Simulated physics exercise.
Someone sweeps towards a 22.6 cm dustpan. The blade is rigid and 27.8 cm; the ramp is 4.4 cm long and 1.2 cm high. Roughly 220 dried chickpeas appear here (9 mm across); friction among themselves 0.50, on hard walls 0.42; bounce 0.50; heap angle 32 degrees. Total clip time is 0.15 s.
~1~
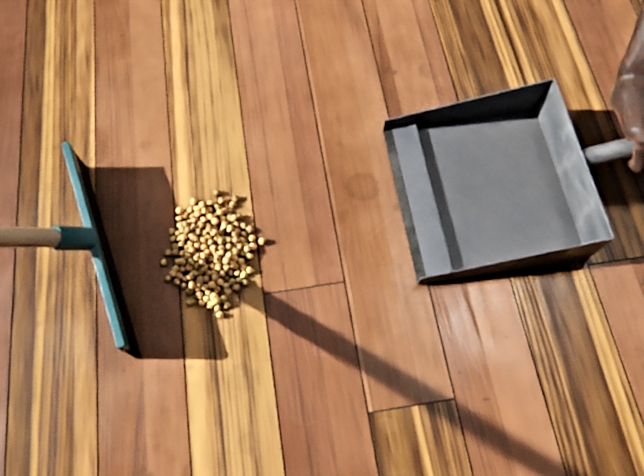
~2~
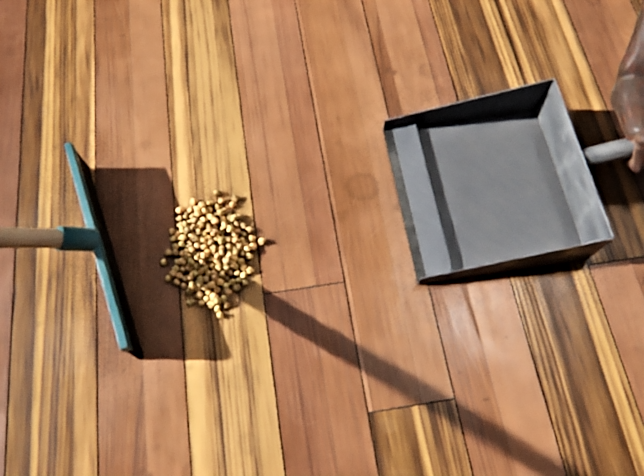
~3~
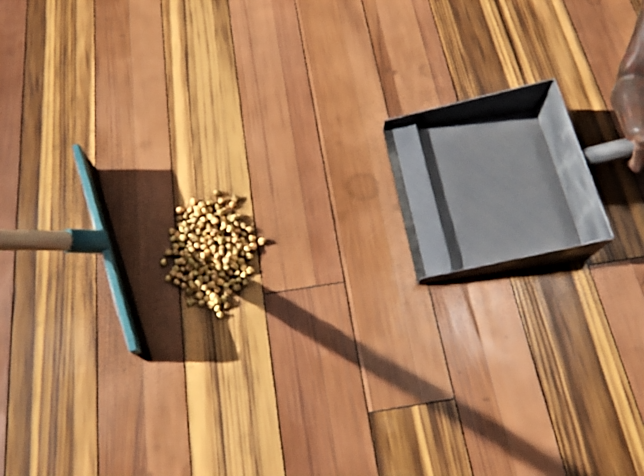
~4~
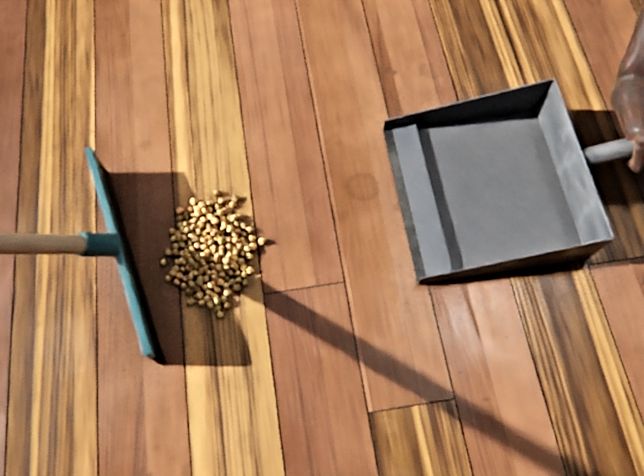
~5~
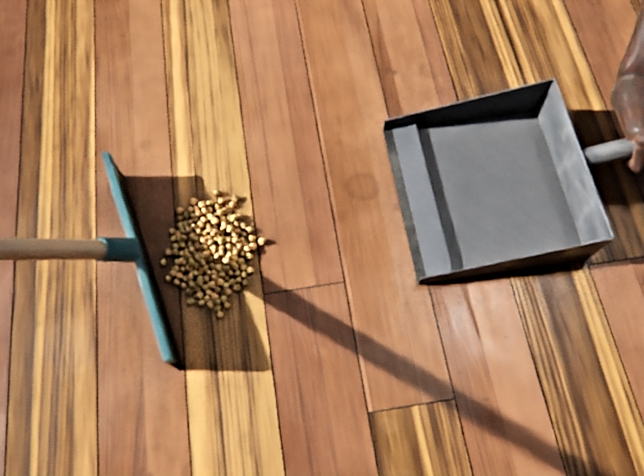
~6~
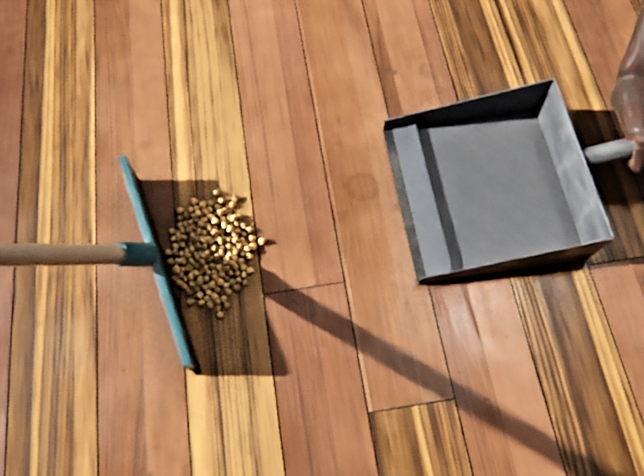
On a striped wood-plank floor, a teal blade on a wooden handle slides slowly rightward until it meets the left edge of a small heap of dried chickpeas, which barely shifts, while a hand holds a grey dustpan still at right.
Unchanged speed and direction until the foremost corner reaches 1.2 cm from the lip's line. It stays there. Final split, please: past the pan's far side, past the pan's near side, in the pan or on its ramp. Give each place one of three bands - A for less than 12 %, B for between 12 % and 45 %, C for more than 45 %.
Far side, band A; near side, band B; pan, band A.
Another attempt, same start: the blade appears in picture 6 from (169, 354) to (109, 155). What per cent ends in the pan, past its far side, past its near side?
Pan: 0, far side: 0, near side: 20.
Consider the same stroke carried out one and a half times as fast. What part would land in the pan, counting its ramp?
It would be around 20 per cent.
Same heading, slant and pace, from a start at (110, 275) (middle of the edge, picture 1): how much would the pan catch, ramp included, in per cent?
The pan and its ramp would take some 5 per cent.
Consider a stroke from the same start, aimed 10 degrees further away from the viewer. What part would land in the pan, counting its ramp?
Then about 15 per cent.
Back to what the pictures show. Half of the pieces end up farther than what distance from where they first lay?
I'd put it near 24 cm.
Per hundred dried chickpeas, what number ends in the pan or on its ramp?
Estimate: Close to 5 %.
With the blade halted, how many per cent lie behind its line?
20 %.
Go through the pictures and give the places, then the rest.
In the first picture, blade from (124, 346) to (69, 149), moved 0.0 cm, 0 of the pieces shifted so far; middle of the pieces at (208, 251); pan at (495, 190).
In the second picture, blade from (127, 347) to (72, 150), moved 0.3 cm, 0 of the pieces shifted so far; middle of the pieces at (208, 251).
In the third picture, blade from (136, 349) to (79, 152), moved 1.4 cm, 0 of the pieces shifted so far; middle of the pieces at (208, 251).
In the fourth picture, blade from (150, 353) to (92, 155), moved 3.1 cm, 0 of the pieces shifted so far; middle of the pieces at (208, 251).
In the fifth picture, blade from (170, 359) to (109, 159), moved 5.4 cm, 0 of the pieces shifted so far; middle of the pieces at (208, 251).
In the sixth picture, blade from (189, 364) to (125, 163), moved 7.7 cm, 3 of the pieces shifted so far; middle of the pieces at (208, 251); pan at (495, 190).
Then, 0.20 s after the last picture, middle of the blade 17 cm from the lip; 0 % over the lip, far side 0 %, near side 10 %.
Then, 0.33 s after the last picture, middle of the blade 8 cm from the lip; 0 % over the lip, far side 0 %, near side 20 %.
Then, 0.59 s after the last picture, middle of the blade 4 cm from the lip; 5 % over the lip, far side 0 %, near side 25 %.
In the end, far side 0 %, near side 25 %, pan 5 %, in front of the lip or behind the blade 70 %.
